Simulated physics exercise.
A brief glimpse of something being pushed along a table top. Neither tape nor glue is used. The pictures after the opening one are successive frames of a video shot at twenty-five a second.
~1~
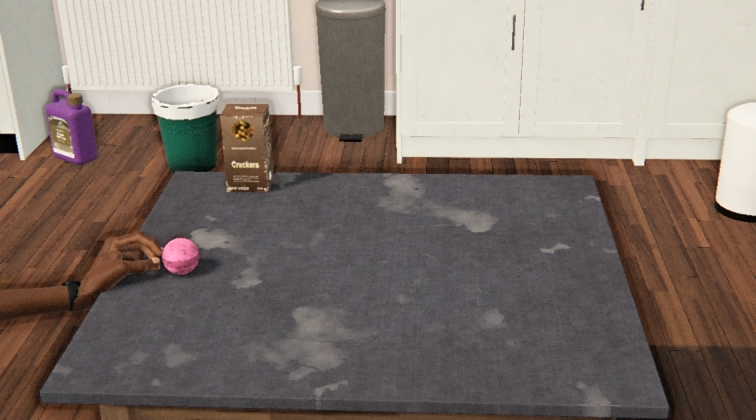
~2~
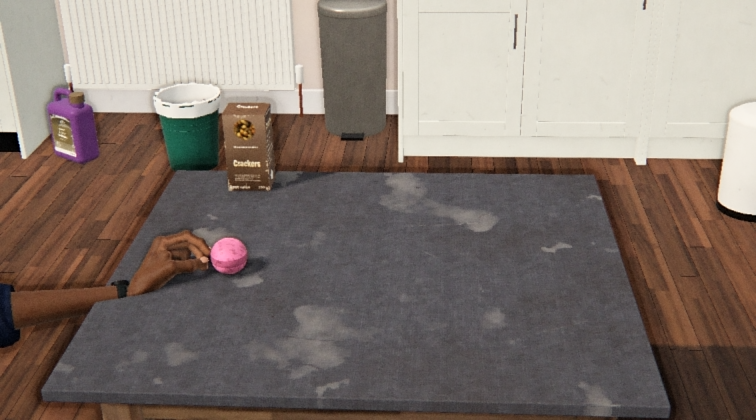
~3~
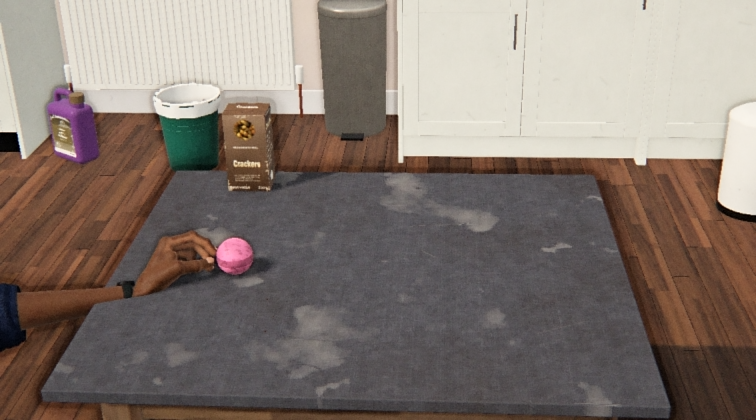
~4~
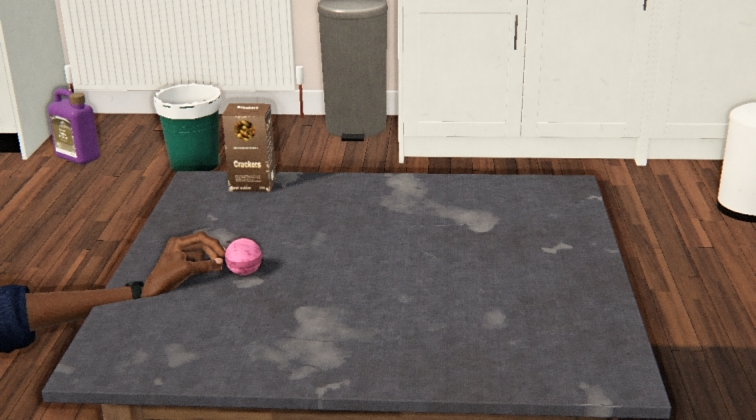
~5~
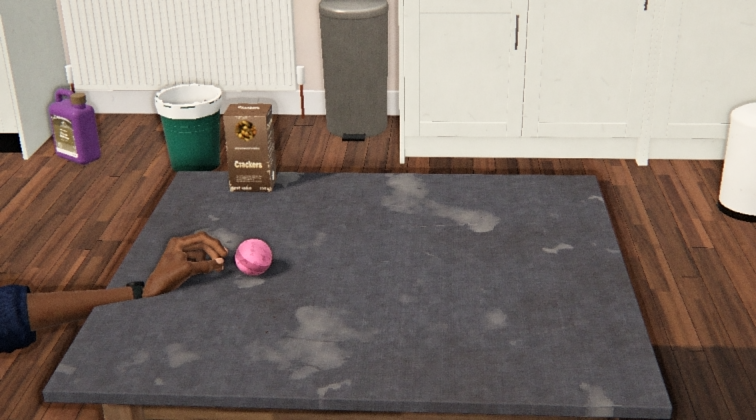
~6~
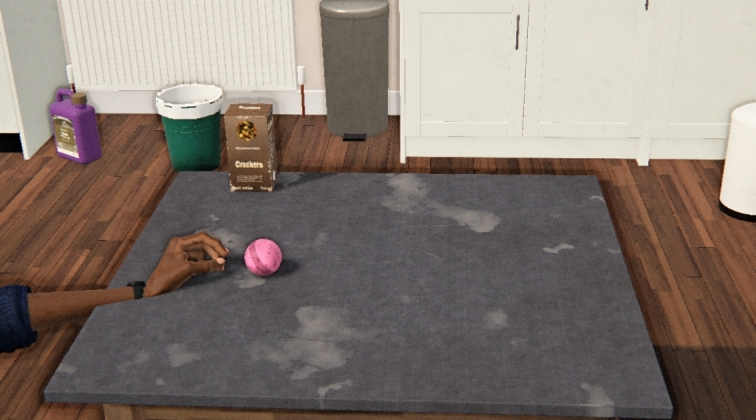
In the video, a hand reaching in from the left pushes a pink ball to the right along a gray table top near a crackers box, then stays back as the ball rolls a little farther right.
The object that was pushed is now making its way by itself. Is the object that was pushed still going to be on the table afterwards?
Yes. It never leaves the table.
Then, 0.10 s after the last picture, pink ball rolled about its own width near (284, 257).
Then, 0.30 s after the last picture, pink ball rolled well along near (319, 259).
Then, 0.50 s after the last picture, pink ball rolled well along near (347, 259).
Then, 0.80 s after the last picture, pink ball rolled well along near (373, 259).
At rest, moved from the start, pink ball. Seen from the same camera at the end, pink ball near (381, 260).
